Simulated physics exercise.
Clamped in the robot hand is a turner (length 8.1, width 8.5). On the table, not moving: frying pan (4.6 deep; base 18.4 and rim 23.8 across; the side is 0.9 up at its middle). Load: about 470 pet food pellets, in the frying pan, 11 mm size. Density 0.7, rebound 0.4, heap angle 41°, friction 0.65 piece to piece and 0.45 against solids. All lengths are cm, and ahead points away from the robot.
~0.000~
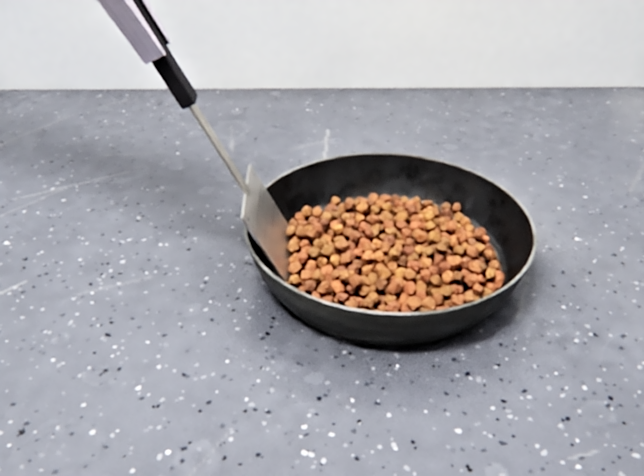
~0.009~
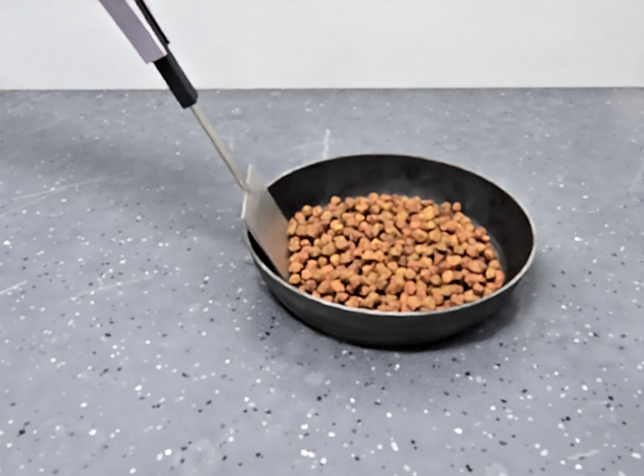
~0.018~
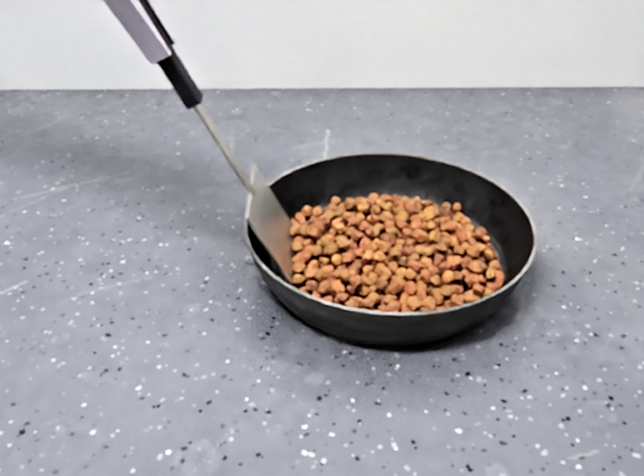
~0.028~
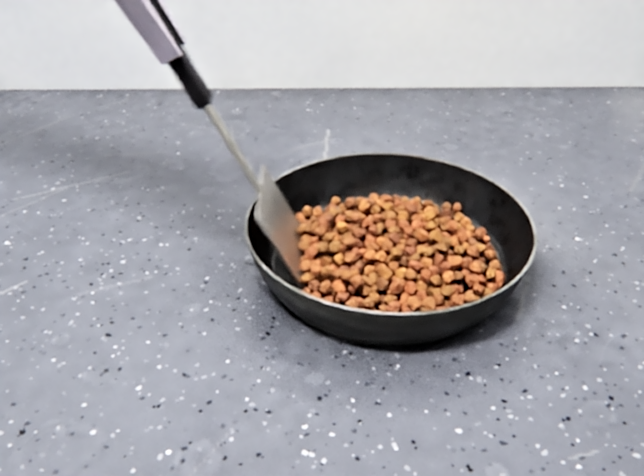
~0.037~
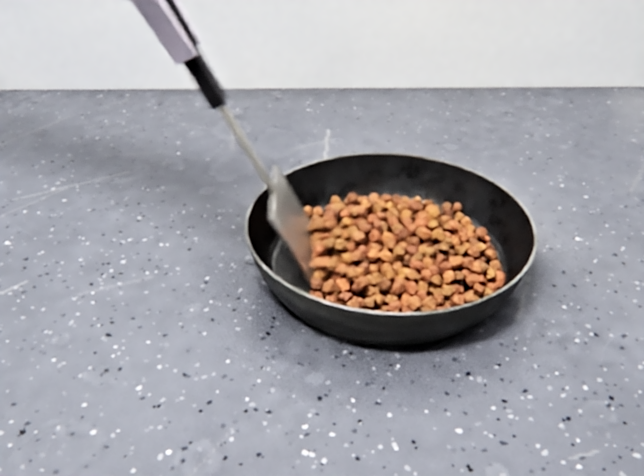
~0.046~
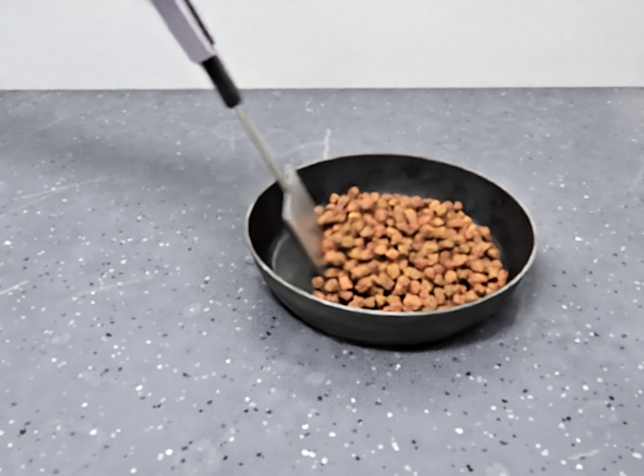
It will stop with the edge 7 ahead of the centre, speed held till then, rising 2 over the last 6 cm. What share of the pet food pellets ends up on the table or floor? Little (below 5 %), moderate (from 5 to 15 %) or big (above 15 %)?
A big share, above 15 %, ends on the table or floor.
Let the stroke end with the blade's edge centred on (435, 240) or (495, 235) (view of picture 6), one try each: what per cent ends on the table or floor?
About 10 and 35 per cent.
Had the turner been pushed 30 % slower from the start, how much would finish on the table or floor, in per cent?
In that case some 15 per cent.
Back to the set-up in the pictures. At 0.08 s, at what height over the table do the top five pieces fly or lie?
Some 6 cm.
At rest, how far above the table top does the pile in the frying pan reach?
Some 5.0 cm.
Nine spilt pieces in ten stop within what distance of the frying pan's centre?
Roughly 40 cm.
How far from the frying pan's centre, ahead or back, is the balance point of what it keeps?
Some 4.0 cm ahead.
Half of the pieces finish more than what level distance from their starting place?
Some 4 cm.
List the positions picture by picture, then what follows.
Turner top edge at (246, 190), sloping 64°; upper third of the load around (380, 247), from x 290 to 500, top at y 200; 474 in the frying pan, in the first picture.
Turner top edge at (247, 190), sloping 64°; upper third of the load around (380, 246), from x 290 to 500, top at y 200, in the second picture.
Turner top edge at (251, 190), sloping 64°; upper third of the load around (380, 245), from x 295 to 500, top at y 200, in the third picture.
Turner top edge at (260, 190), sloping 64°; upper third of the load around (379, 244), from x 295 to 500, top at y 200, in the fourth picture.
Turner top edge at (273, 190), sloping 64°; upper third of the load around (376, 244), from x 295 to 500, top at y 200, in the fifth picture.
Turner top edge at (288, 190), sloping 64°; upper third of the load around (382, 241), from x 295 to 500, top at y 195; 474 in the frying pan, in the sixth picture.
After 0.08 s, sloping 64°, highest piece 6 above the table; 474 in the frying pan.
After 0.10 s, sloping 64°, highest piece 7 above the table; 474 in the frying pan.
After 0.32 s, sloping 64°, highest piece 13 above the table; 373 in the frying pan, 43 on the table or floor, 58 on the blade or in flight.
After 1.37 s, sloping 64°, highest piece 5 above the table; 373 in the frying pan, 101 on the table or floor.
At rest, 373 in the frying pan, 101 on the table or floor. That is 21 % on the table or floor.
